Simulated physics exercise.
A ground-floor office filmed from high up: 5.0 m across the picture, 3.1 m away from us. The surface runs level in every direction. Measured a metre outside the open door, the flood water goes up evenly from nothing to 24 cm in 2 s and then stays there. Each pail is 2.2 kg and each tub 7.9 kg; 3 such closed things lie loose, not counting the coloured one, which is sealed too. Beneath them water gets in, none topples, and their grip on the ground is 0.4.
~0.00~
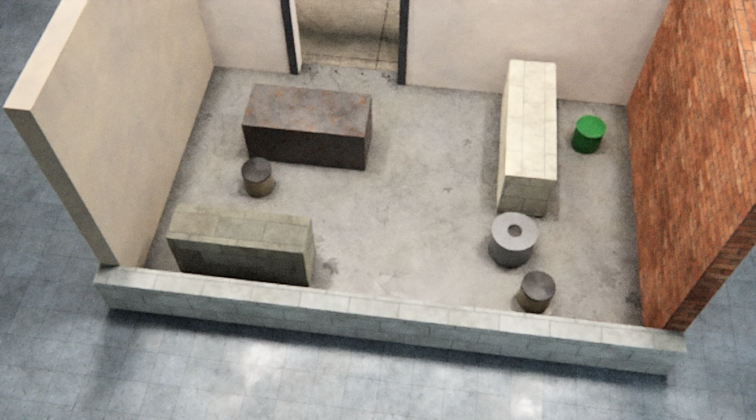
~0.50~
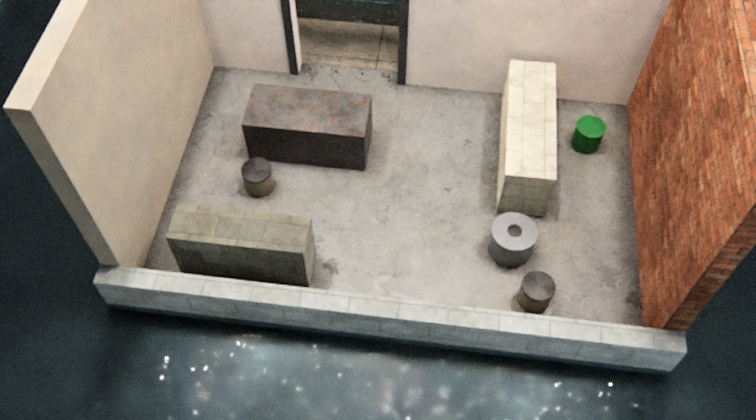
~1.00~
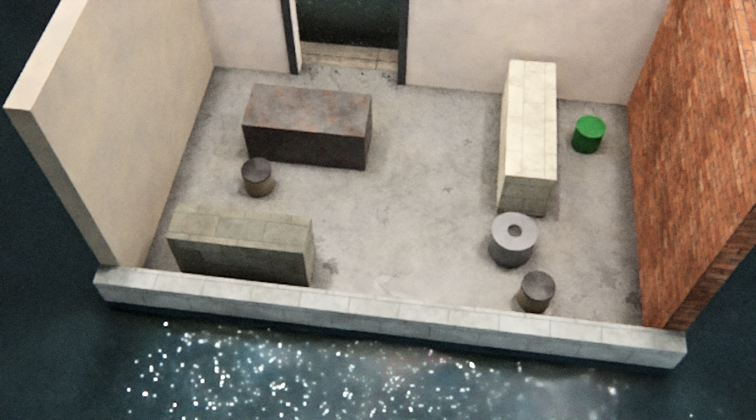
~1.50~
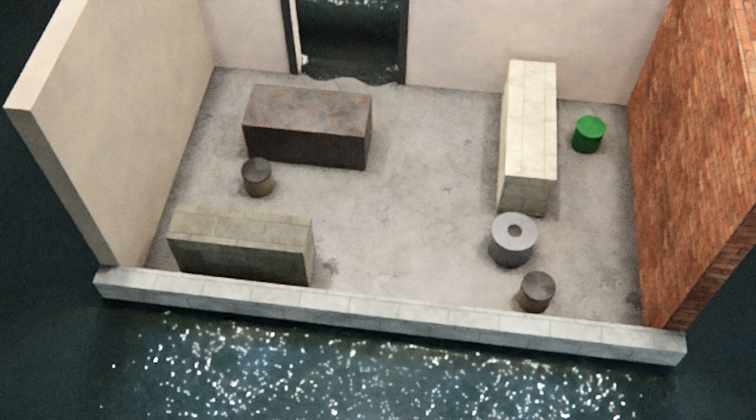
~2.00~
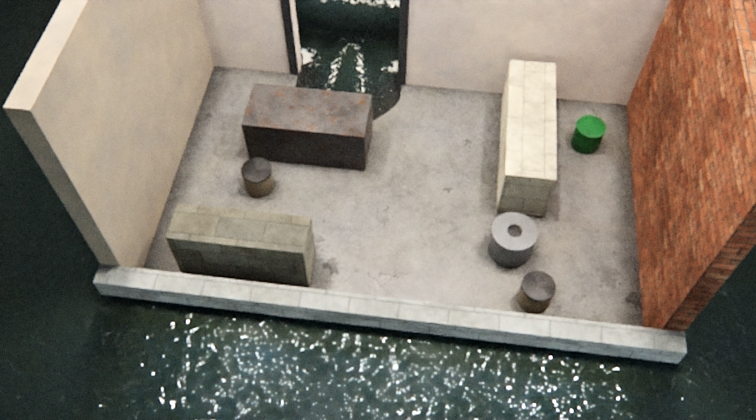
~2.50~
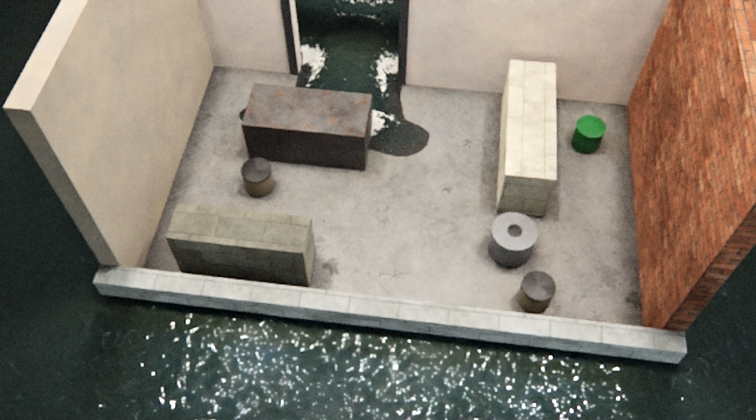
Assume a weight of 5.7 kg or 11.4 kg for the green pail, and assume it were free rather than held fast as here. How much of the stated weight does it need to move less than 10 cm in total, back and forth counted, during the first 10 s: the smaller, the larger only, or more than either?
I reckon only the heavier ballast is ample.
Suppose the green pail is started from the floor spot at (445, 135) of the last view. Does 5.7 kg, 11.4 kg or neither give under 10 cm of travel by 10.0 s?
Here both come up short.
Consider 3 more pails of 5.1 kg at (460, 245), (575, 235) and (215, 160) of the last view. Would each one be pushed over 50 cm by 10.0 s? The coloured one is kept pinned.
Note, in sequence: Exceeded, not exceeded, exceeded.
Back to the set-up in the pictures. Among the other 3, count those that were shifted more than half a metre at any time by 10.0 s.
2 in all.
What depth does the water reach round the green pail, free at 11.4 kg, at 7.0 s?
Depth: Approx. 1 cm.
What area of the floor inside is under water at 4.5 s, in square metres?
Wet area: Approx. 8.5 m2.
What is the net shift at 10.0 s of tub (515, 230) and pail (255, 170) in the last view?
In that order: 80 cm, 10 cm.
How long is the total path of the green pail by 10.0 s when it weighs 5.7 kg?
Close to 40 centimetres all told.
After 3.5 s the green pail would be 0 cm from its start with 5.7 kg and 0 cm from its start with 11.4 kg; 0 cm of water round it then.
After 4.5 s the green pail would be 0 cm from its start with 5.7 kg and 0 cm from its start with 11.4 kg; 0 cm of water round it then.
After 7.0 s the green pail would be 0 cm from its start with 5.7 kg and 0 cm from its start with 11.4 kg; 1 cm of water round it then.
After 10.0 s the green pail would be 42 cm from its start with 5.7 kg and 0 cm from its start with 11.4 kg; 9 cm of water round it then.
